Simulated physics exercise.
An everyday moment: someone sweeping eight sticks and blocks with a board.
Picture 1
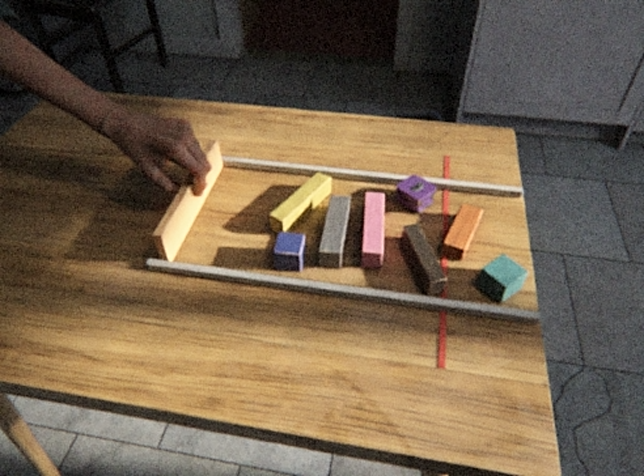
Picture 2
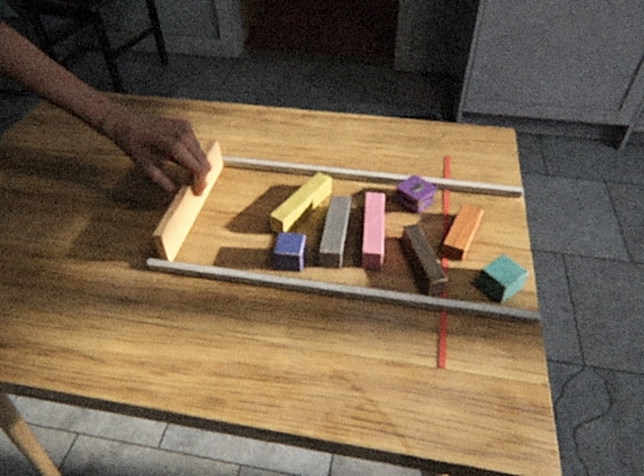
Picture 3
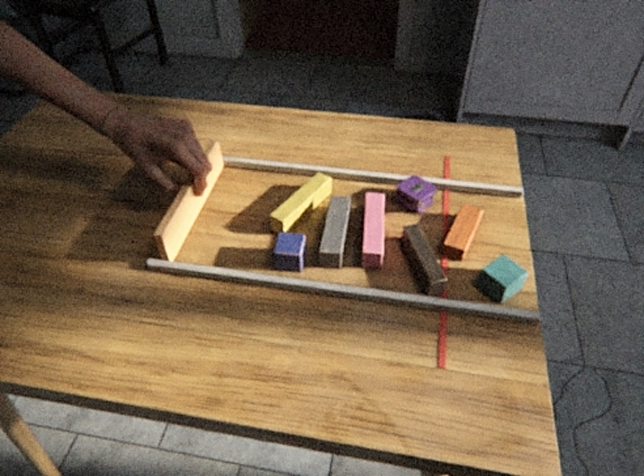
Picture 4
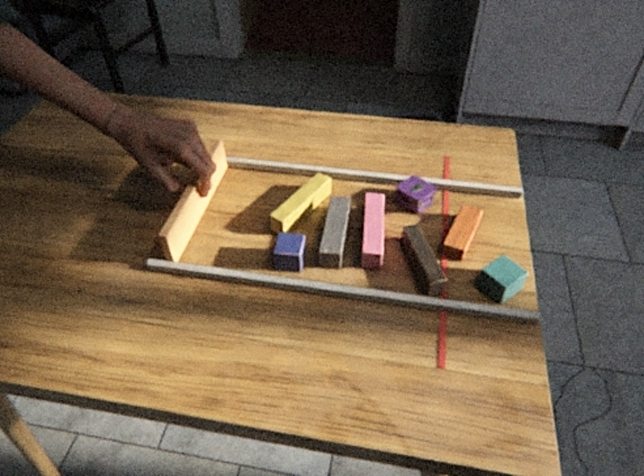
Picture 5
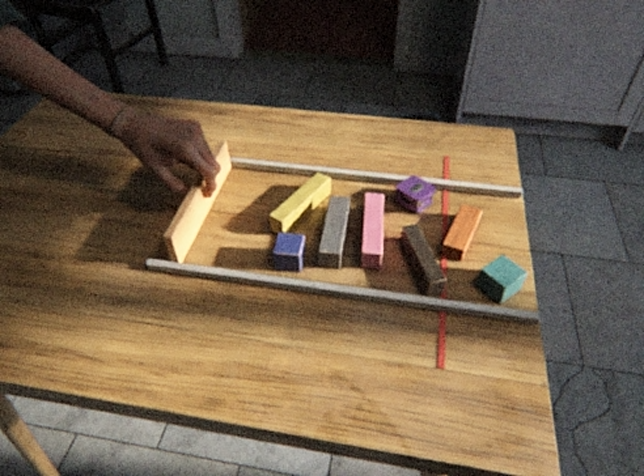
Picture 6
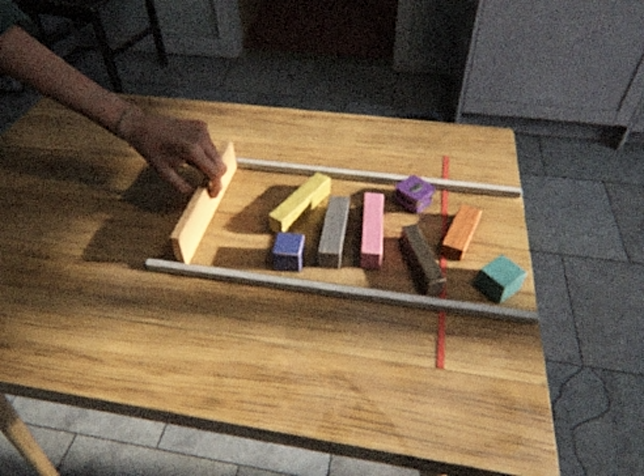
Upright wooden board held by a hand sliding slightly right between two rails, the coloured blocks and sticks ahead staying still.
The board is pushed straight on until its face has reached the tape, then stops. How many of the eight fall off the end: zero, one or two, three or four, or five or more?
Here the number that fall off is one or two.
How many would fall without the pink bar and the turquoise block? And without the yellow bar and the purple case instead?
0 in the first case, 1 in the second.
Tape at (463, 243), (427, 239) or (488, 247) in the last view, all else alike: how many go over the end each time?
Down on the floor: 3, 1 and 4.
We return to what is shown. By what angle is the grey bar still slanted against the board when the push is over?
Some 5 degrees.
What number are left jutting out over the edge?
Overhanging: 2.
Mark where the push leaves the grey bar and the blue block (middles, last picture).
The grey bar stops around (480, 248); the blue block around (459, 276).
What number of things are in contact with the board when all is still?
That makes 2.
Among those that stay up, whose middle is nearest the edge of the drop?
The orange stick ends nearest.
Soon after, none off yet; turquoise block at rest near (501, 279); orange stick at rest near (461, 232); black bar at rest near (421, 258).
After that, none off yet; turquoise block at rest near (501, 279); orange stick moving near (466, 232); black bar displaced a little near (444, 261).
In the end, the number that fall off is one or two; gone, turquoise block.
